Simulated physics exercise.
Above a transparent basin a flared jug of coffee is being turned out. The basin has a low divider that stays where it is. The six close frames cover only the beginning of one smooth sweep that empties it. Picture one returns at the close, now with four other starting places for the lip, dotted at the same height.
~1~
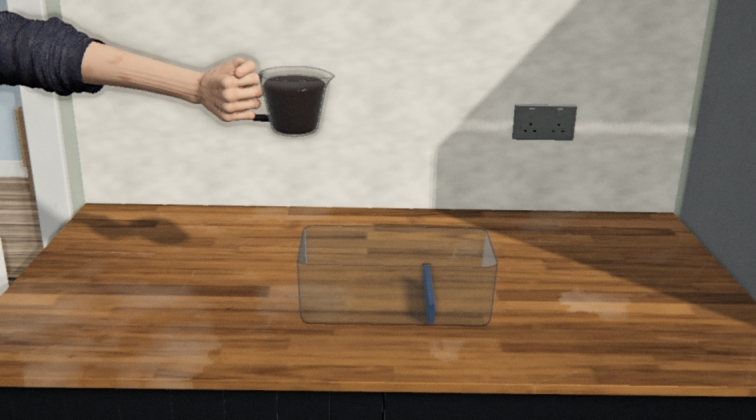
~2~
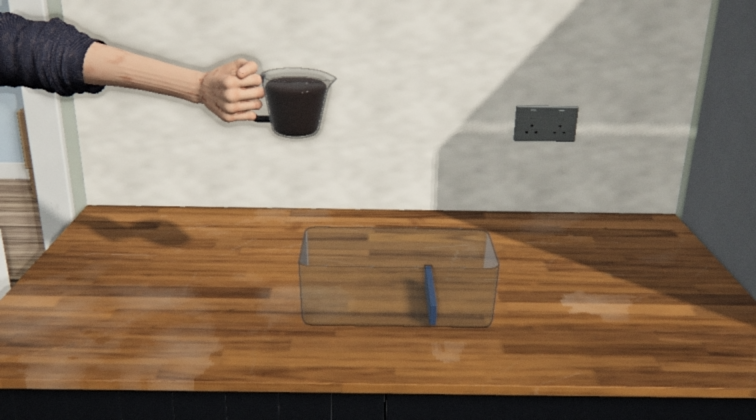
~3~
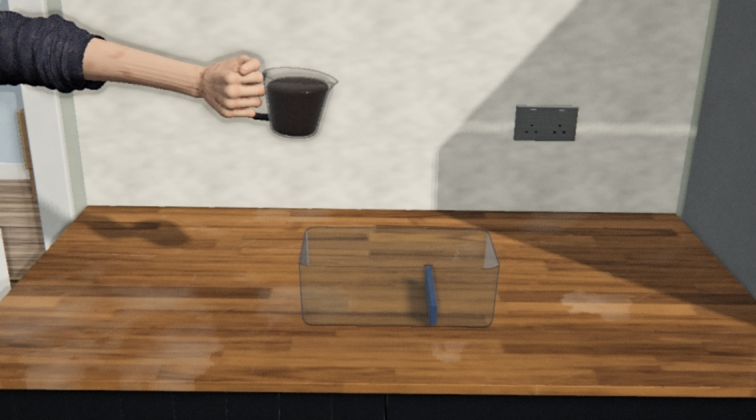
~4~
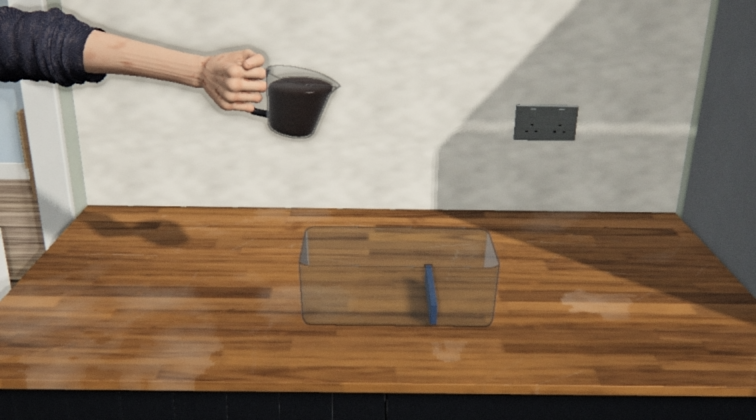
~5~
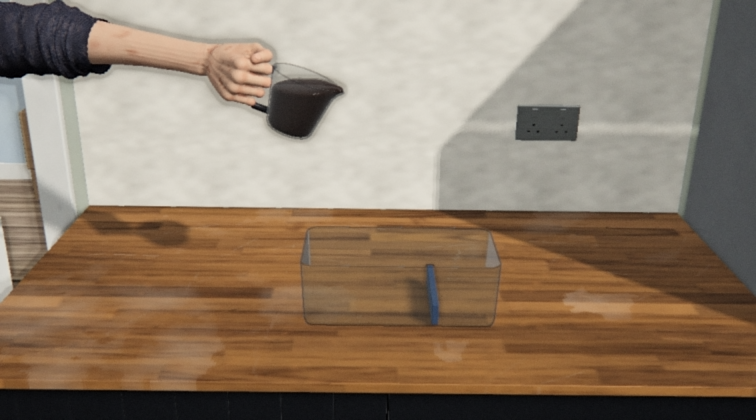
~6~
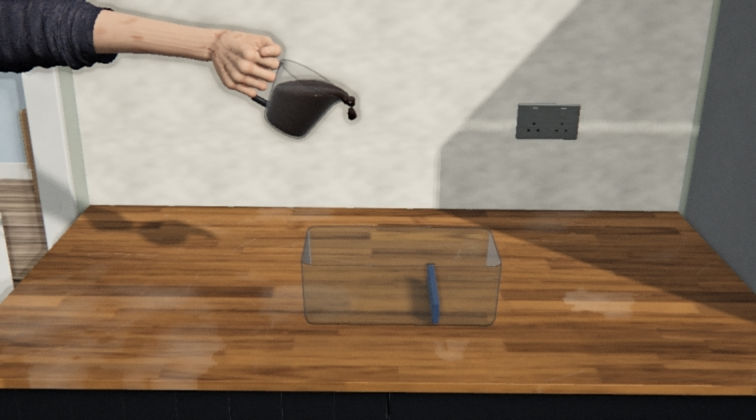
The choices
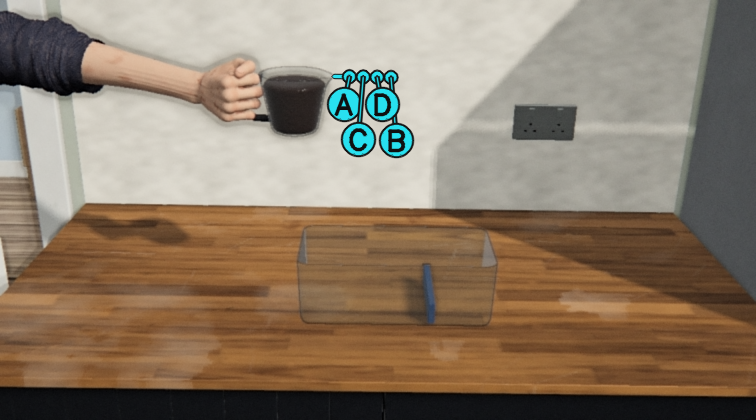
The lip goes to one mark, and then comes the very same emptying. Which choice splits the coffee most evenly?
Spot D.
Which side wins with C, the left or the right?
More ends on the left.
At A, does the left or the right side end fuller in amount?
The left side.
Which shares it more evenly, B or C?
B it is.
On the marked copy, A at (349, 76); B at (390, 77); C at (363, 76); D at (377, 77).
With A, about 86 % ends left of the wall and 9 % right of it; 5 % is lost outside.
With B, about 24 % ends left of the wall and 74 % right of it; 3 % is lost outside.
With C, about 86 % ends left of the wall and 8 % right of it; 6 % is lost outside.
With D, about 51 % ends left of the wall and 46 % right of it; 3 % is lost outside.
